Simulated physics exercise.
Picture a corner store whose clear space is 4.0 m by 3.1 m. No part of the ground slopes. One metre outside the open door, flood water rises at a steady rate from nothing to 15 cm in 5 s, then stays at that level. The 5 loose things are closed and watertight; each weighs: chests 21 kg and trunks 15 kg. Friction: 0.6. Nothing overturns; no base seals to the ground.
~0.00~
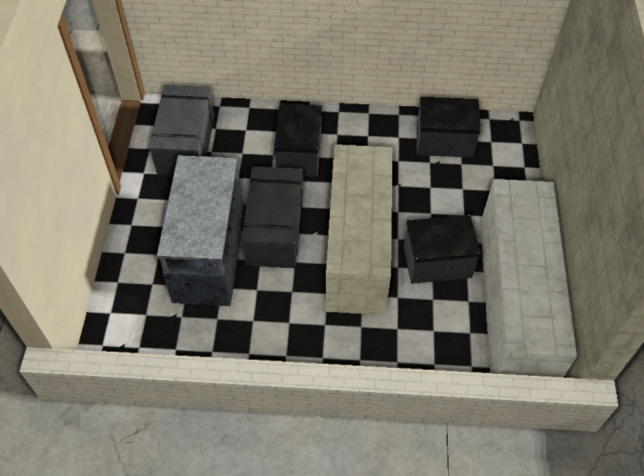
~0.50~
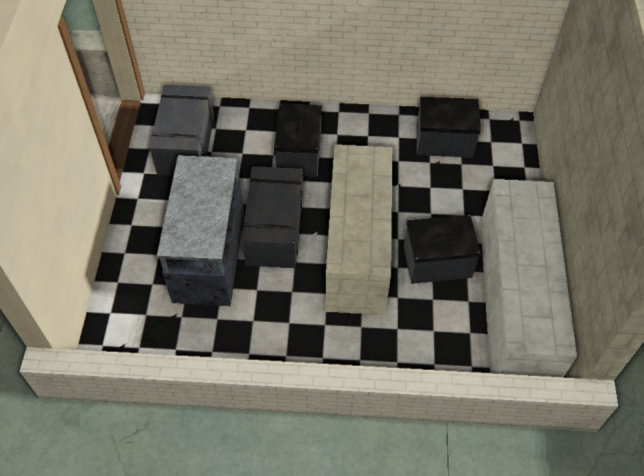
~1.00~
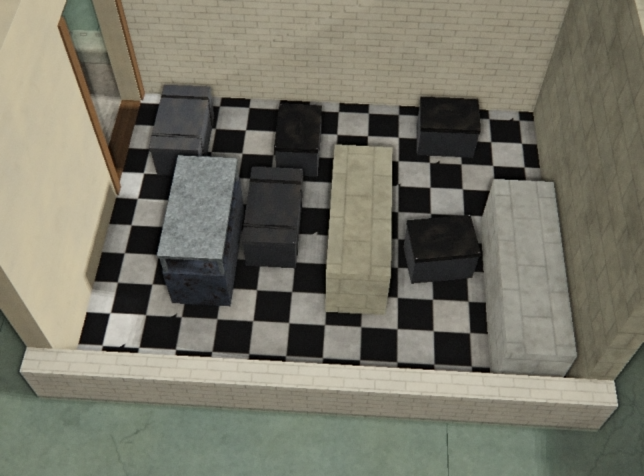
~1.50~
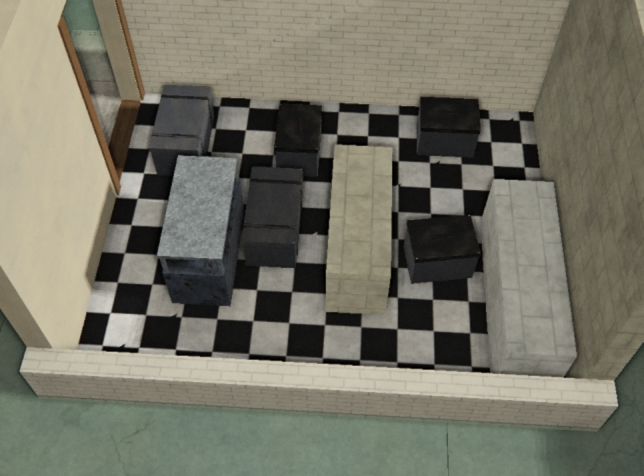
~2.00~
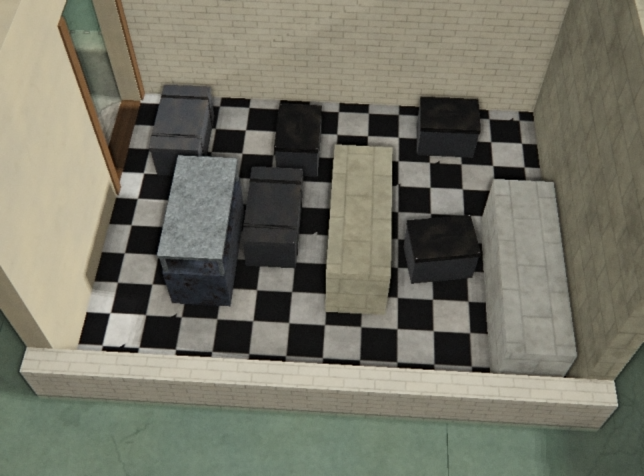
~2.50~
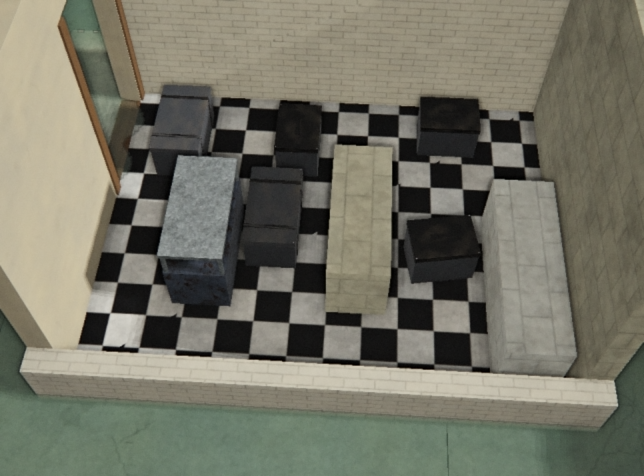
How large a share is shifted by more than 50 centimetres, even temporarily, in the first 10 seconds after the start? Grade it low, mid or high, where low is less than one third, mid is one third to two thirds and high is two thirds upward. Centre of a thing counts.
Grade: Mid.
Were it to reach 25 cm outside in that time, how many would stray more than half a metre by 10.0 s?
You'd get 5 in that case.
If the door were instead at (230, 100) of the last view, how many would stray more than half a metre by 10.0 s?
So the tally would be 2.
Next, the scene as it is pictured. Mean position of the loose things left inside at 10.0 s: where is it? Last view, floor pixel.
Centred roughly on (358, 197).
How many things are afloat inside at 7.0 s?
At that point I count 1.
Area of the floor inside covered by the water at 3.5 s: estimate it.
Around 0.5 m2 of it.
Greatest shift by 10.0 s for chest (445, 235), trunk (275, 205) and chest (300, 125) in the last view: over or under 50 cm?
Taking them in turn, the first is within the limit, the second beyond the limit and the third within the limit.
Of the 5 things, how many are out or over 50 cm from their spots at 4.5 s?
By my tally, 0.
After 3.5 s 0 of 5 are over 50 cm from their spots; 0 afloat.
After 4.5 s 0 of 5 are over 50 cm from their spots; 0 afloat.
After 7.0 s 1 of 5 are over 50 cm from their spots; 1 afloat.
After 10.0 s 2 of 5 are over 50 cm from their spots, and 2 have been at some point; 2 afloat.
